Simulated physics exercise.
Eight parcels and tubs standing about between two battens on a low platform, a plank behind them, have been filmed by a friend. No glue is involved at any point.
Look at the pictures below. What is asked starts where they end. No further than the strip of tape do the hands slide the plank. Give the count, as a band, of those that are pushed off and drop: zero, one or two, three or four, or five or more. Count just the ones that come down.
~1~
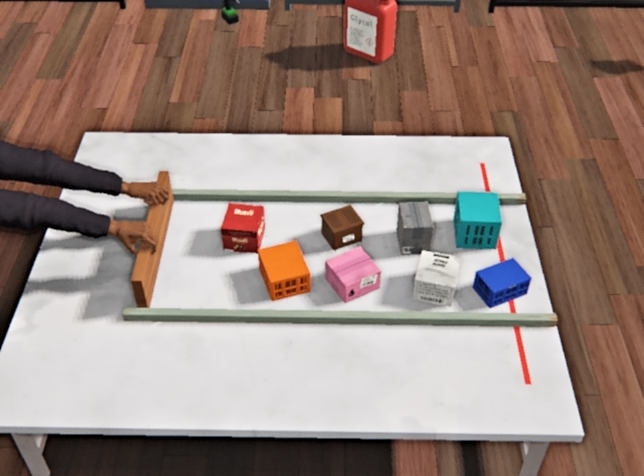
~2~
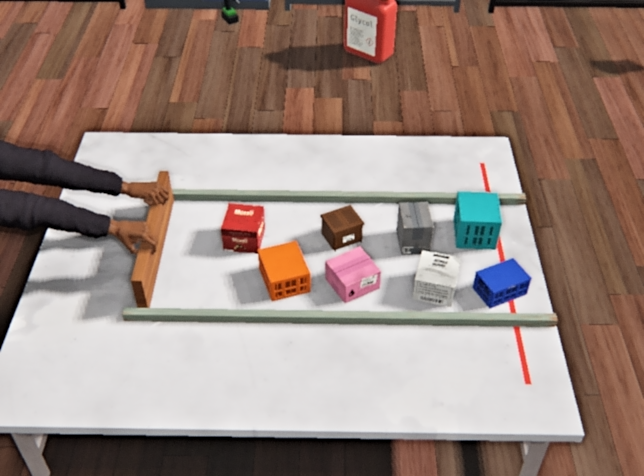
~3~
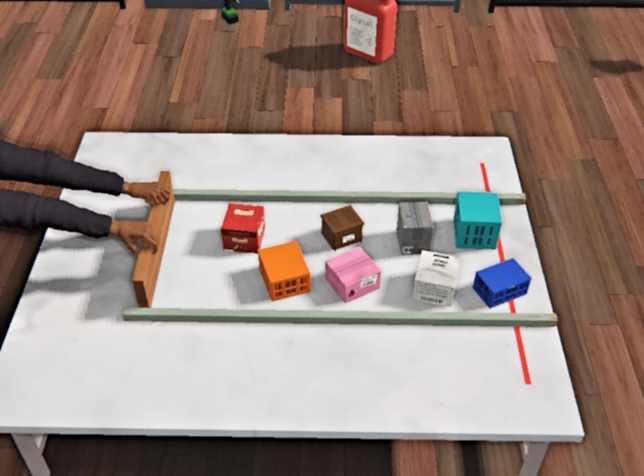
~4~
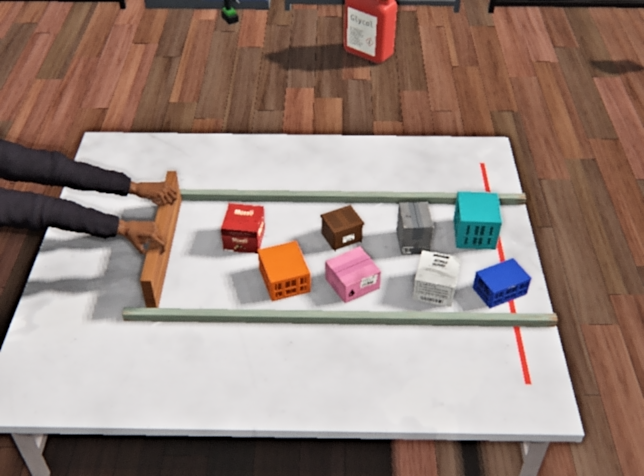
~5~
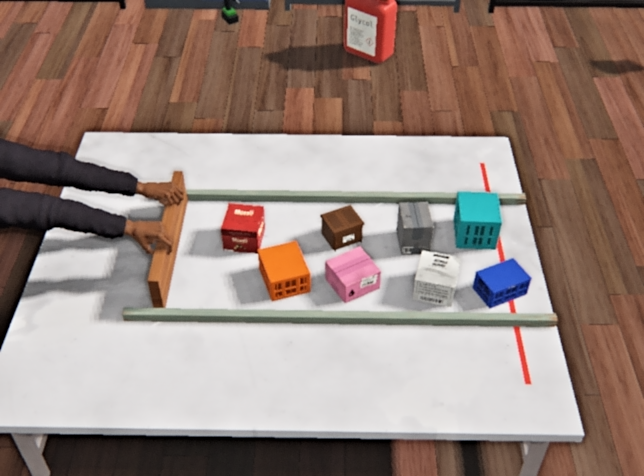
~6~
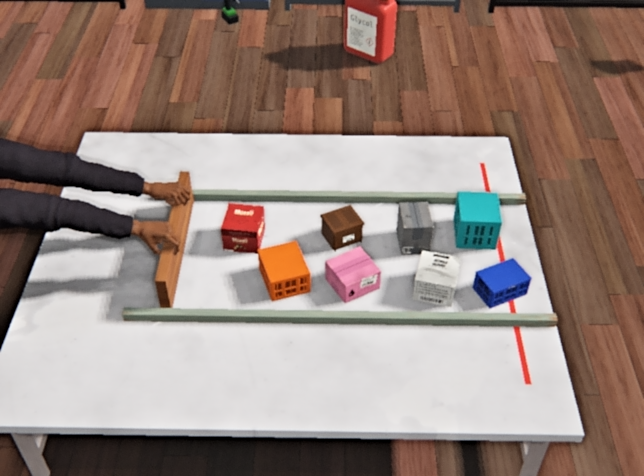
The count that fall off is at least five.
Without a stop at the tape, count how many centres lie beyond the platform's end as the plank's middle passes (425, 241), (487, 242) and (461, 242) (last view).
2, 6 and 4.
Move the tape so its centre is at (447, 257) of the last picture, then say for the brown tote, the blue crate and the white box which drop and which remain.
Outcome - brown tote: It stays up there; blue crate: It is not there; white box: It is not there.
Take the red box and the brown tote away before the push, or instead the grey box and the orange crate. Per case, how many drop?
The count is 4 in the first case and 4 in the second.
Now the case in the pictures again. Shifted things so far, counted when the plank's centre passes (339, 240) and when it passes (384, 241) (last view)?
So far 6, and 8 at the second.
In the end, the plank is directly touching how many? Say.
Count: 2.
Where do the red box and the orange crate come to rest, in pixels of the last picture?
(520, 231) and (532, 279).
Soon after, none off yet; blue crate at rest near (502, 283); turquoise crate at rest near (477, 220); white box at rest near (437, 279).
At rest, the number that fall off is five or more; fallen, brown tote, pink parcel, grey box, white box, turquoise crate and blue crate.
